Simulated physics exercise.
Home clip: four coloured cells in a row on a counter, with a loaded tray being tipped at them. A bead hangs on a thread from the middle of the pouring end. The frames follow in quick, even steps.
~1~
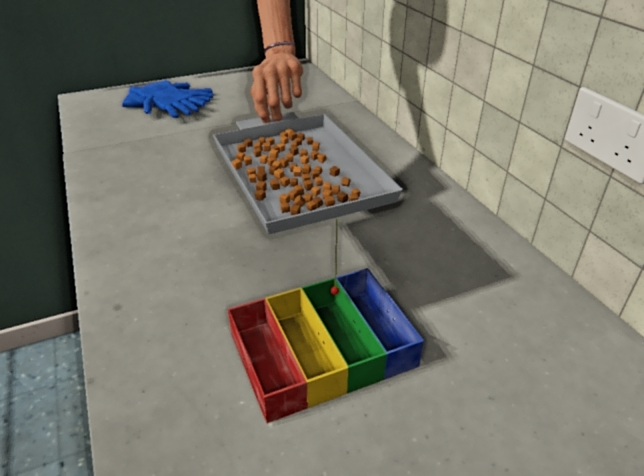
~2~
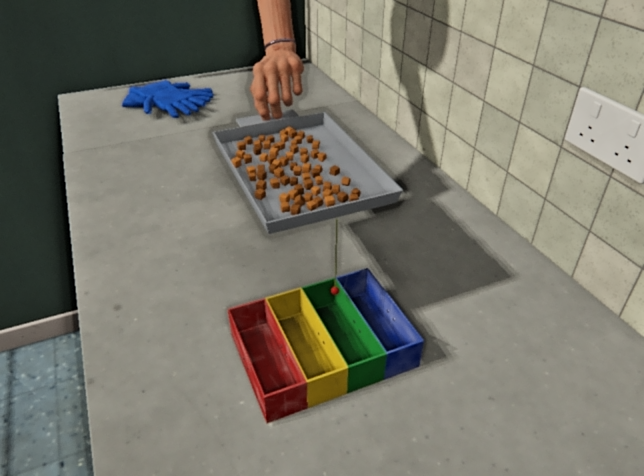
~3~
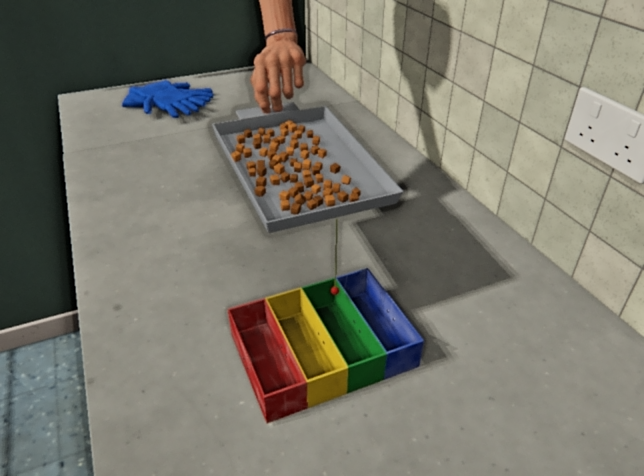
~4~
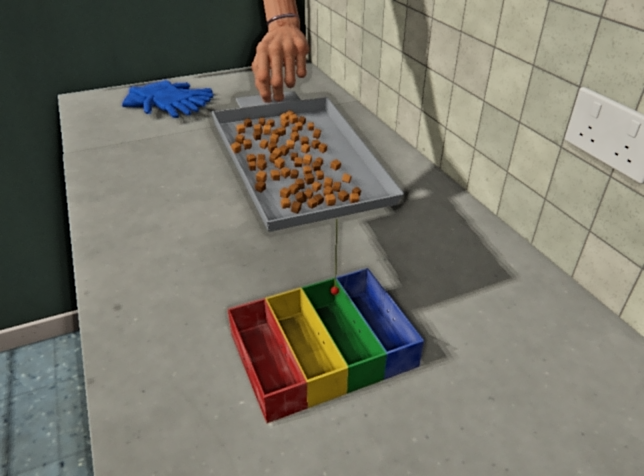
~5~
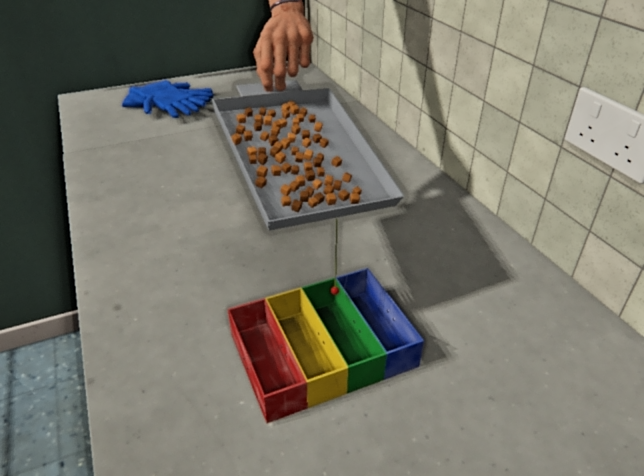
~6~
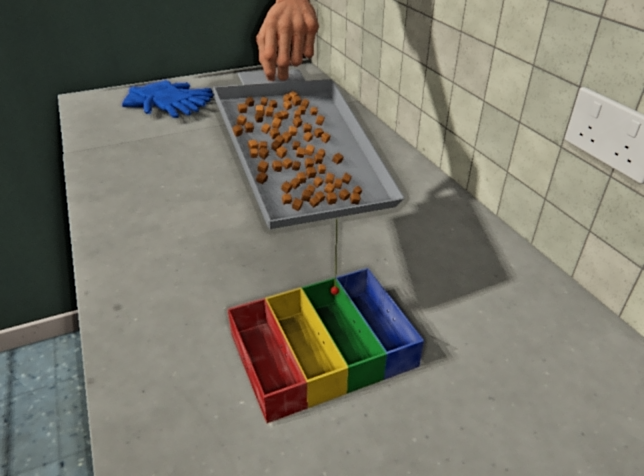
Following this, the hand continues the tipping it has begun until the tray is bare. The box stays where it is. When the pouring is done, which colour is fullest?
Fullest: The blue cell.
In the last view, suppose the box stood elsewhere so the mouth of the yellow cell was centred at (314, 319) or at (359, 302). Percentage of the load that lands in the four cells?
About 80% and about 90%.
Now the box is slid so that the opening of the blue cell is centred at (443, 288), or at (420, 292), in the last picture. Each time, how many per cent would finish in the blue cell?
In order: 0 percent and 20 percent.
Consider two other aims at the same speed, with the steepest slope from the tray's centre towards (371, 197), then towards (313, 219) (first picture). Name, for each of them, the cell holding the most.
The cell in blue, then the yellow one.
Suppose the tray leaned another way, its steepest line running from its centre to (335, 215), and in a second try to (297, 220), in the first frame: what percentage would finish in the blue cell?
About 20 and 0 percent.
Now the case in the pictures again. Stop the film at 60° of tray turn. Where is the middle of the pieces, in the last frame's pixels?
Near (356, 187).
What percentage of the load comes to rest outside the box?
About 40 per cent.
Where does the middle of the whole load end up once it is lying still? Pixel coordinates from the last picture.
I'd place the middle at about (398, 344).
Soon, tray tipped steeply; all on the tray.
A while on, tray tipped right over; most on the tray; a small part in the blue cell; a small part falling or outside the box.
Towards the end, tray tipped past a quarter turn; about a third in the blue cell; a small part in the green cell; a stray few in the yellow cell; about half falling or outside the box.
Finally, tray tipped past a quarter turn; about a third in the blue cell; a small part in the green cell; a stray few in the yellow cell; none in the red cell; about half outside the box.
